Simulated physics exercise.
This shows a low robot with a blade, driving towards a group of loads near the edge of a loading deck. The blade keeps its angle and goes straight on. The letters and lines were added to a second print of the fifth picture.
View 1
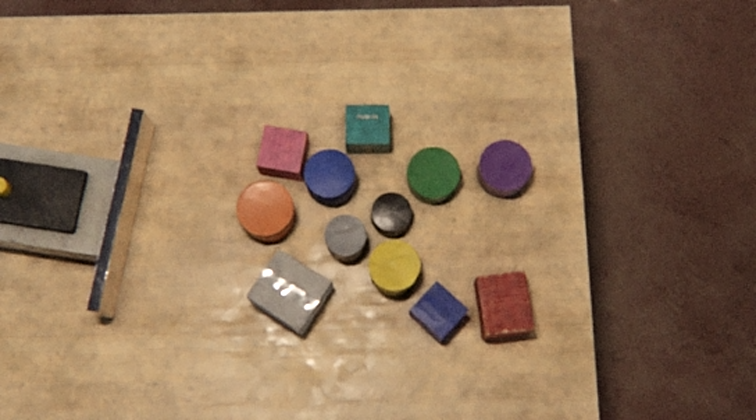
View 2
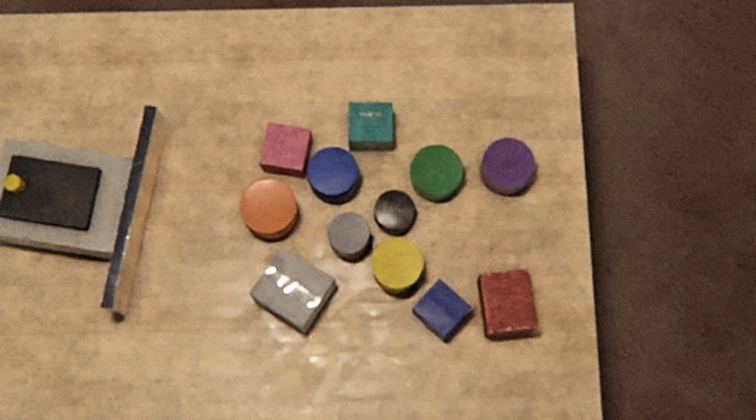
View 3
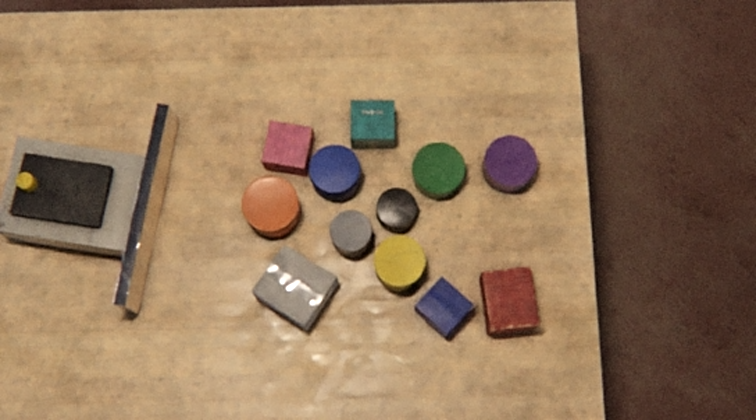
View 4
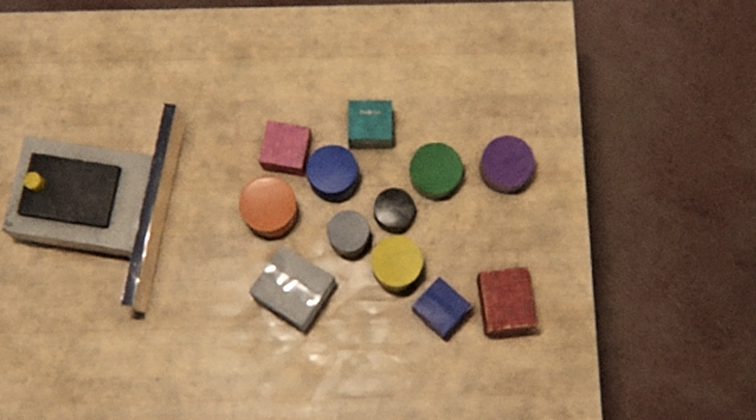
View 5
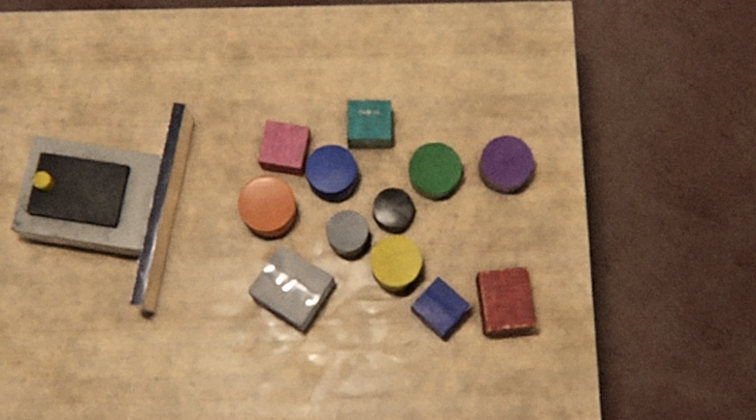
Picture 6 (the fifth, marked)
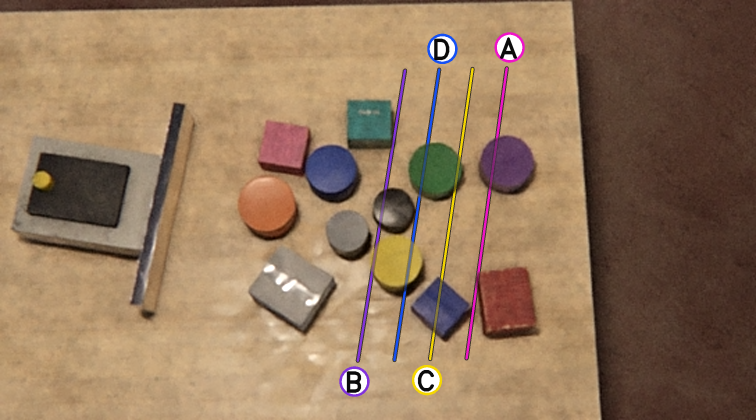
The clip opens on a tan deck seen from above, with a cluster of coloured round and square loads near its right edge and a low, bladed robot at the left. The robot moves a short way right, blade first, slowing as it goes, leaving a gap before the loads, which stay in place.
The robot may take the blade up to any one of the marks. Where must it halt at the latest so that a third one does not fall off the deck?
Up to line A.
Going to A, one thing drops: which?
The purple pail goes over.
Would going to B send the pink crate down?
No.
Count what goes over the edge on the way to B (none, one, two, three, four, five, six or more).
The count is none.
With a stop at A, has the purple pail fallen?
By then, yes.
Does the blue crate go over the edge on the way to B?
No.
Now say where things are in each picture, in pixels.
The first picture shows black canister (391, 215); purple pail (504, 170); green pail (433, 177).
The second picture shows robot (57, 193); orange pail (270, 209).
The third picture shows robot (69, 191); red crate (508, 301).
The fourth picture shows robot (76, 191); turquoise box (370, 125).
The fifth picture shows robot (85, 190); white box (292, 287); blue canister (332, 174); yellow pail (395, 265).
On the marked copy, A at (487, 208); B at (382, 211); C at (452, 209); D at (418, 210).
With A. Early on, robot (204, 188); pink crate (320, 148); white box (313, 284).
Further on, robot (321, 185); purple pail (567, 153); red crate (525, 304).
At the end, robot (413, 183); purple pail over the edge; black canister (587, 204); one fallen.
As for the rest, B is within the limit but short; C is within the limit but short; D is within the limit but short.
